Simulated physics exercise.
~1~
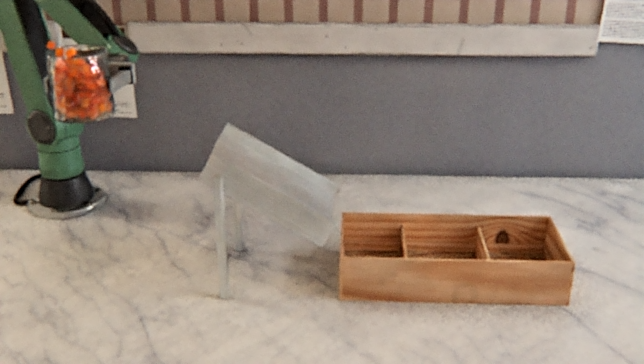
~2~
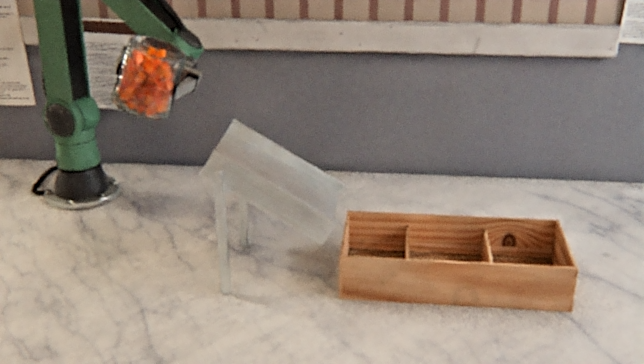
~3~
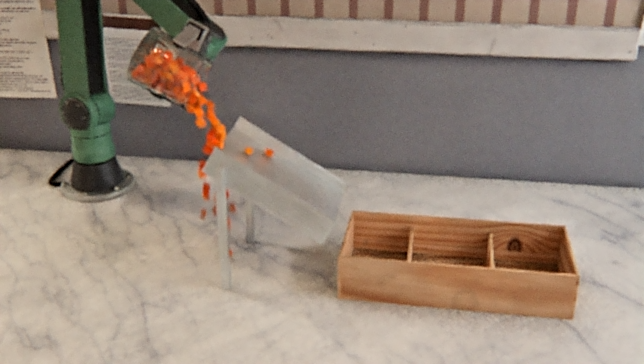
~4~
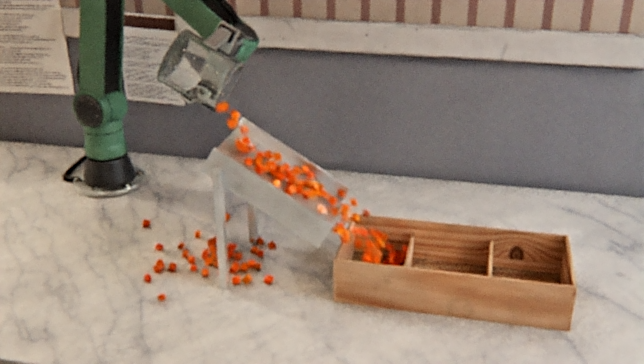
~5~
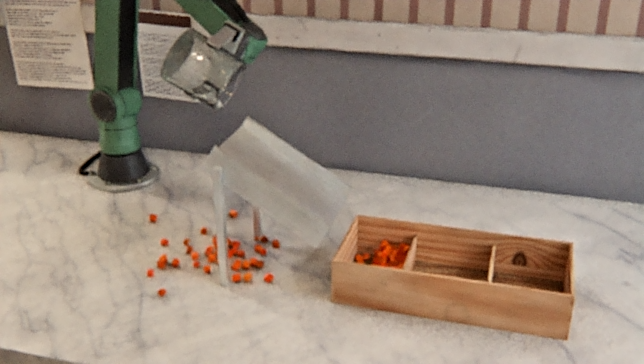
On a marble counter, a green robot arm moved a clear cup of orange vegetable pieces to the right and tipped it over a clear chute; some spilled onto the counter, but most slid into the left compartment of a wooden box.
